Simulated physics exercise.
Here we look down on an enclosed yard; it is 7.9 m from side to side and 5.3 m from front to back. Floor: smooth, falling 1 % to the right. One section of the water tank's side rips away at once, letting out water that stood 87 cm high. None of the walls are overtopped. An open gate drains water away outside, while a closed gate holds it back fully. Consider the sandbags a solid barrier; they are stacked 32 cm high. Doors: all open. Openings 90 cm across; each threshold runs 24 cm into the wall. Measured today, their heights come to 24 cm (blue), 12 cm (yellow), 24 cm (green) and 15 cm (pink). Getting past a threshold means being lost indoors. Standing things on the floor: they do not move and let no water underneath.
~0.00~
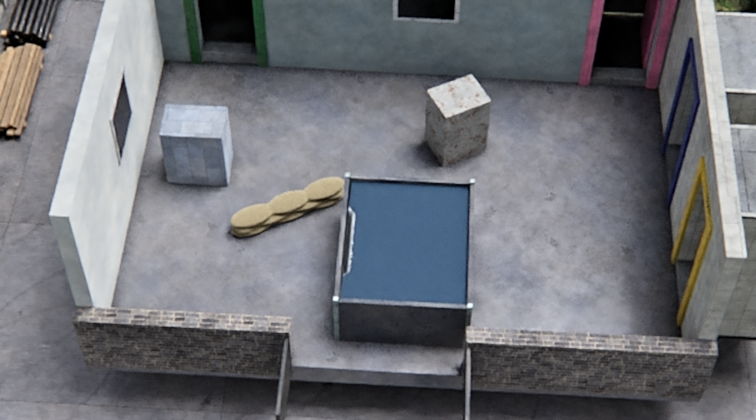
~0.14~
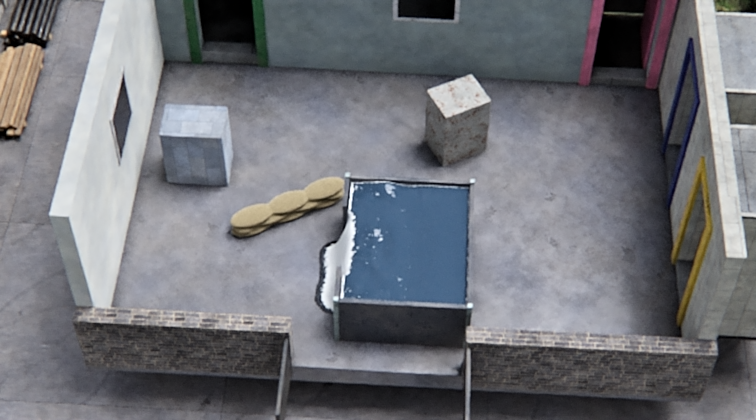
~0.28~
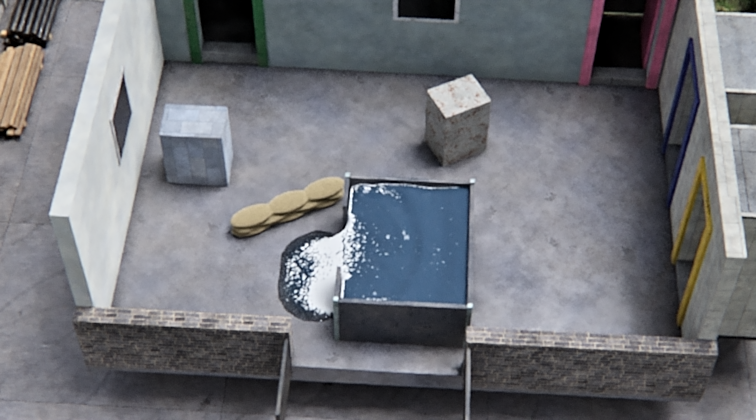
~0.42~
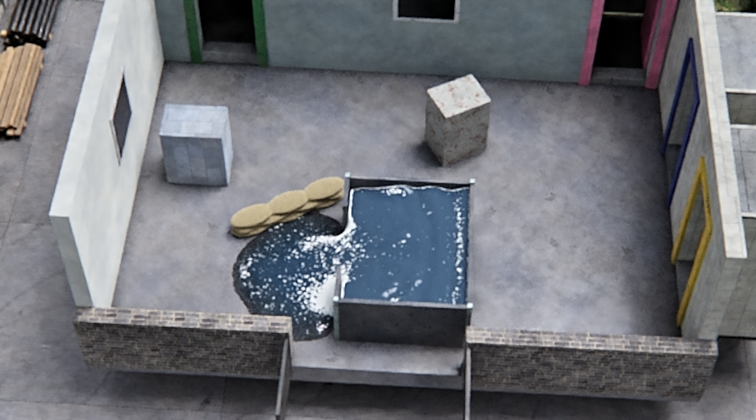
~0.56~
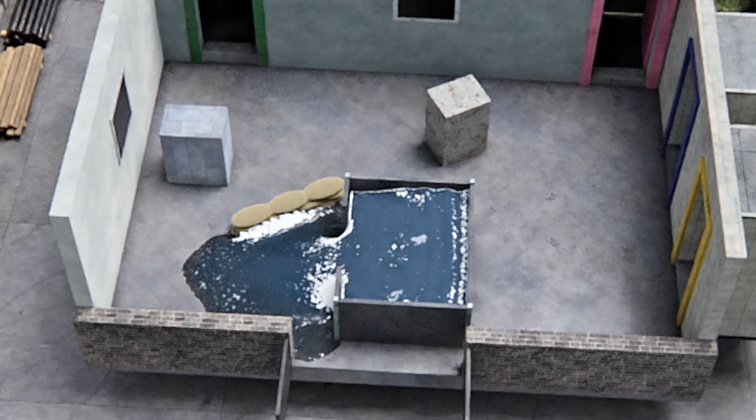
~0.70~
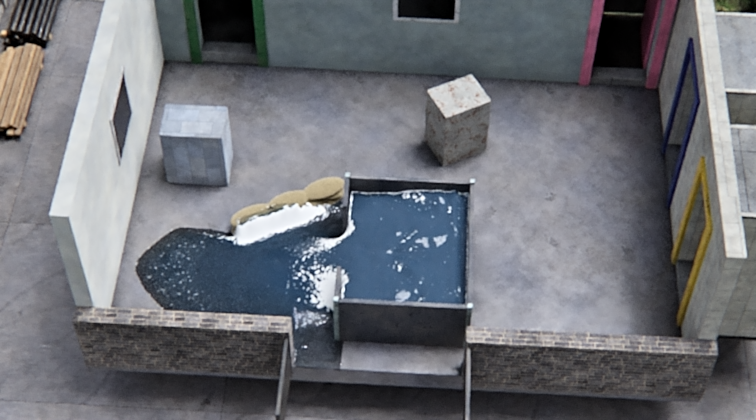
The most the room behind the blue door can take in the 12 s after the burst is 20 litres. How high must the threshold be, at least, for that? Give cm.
About 7 cm.
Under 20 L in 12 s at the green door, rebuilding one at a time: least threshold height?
Green would need about 14.0 cm on its own.
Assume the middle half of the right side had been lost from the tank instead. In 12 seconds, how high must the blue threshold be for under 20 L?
I'd say close to 14.0 cm.
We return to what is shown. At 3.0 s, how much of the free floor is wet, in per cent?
Some 30 per cent is wet.
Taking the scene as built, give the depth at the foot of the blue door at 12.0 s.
Some 9.0 cm.
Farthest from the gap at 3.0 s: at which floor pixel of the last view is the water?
The tip of the flood lies near (164, 63).
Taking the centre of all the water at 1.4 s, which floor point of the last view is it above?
Near (332, 280).
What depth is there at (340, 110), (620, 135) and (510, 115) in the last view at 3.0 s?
The three readings, in order, are 0, 0 and 0 cm.
After 1.4 s water covers 20 % of the floor, deepest (56 cm) near (118, 340); it has not reached the blue door.
After 3.0 s water covers 30 % of the floor, deepest (36 cm) near (174, 187); it has not reached the blue door.
After 12.0 s water covers 90 % of the floor, deepest (14 cm) near (675, 373); 9 cm at the blue door, 0 litres in over its 24 cm threshold.
At the blue door as built, the water arrived by 6.8 s and peaked near 12 cm at 8.6 s.
Run again over the same 12 s with other heights there, 31 litres in over 6 cm, 12 litres over 8 cm. The limit of 20 litres is kept from about 7 cm up.
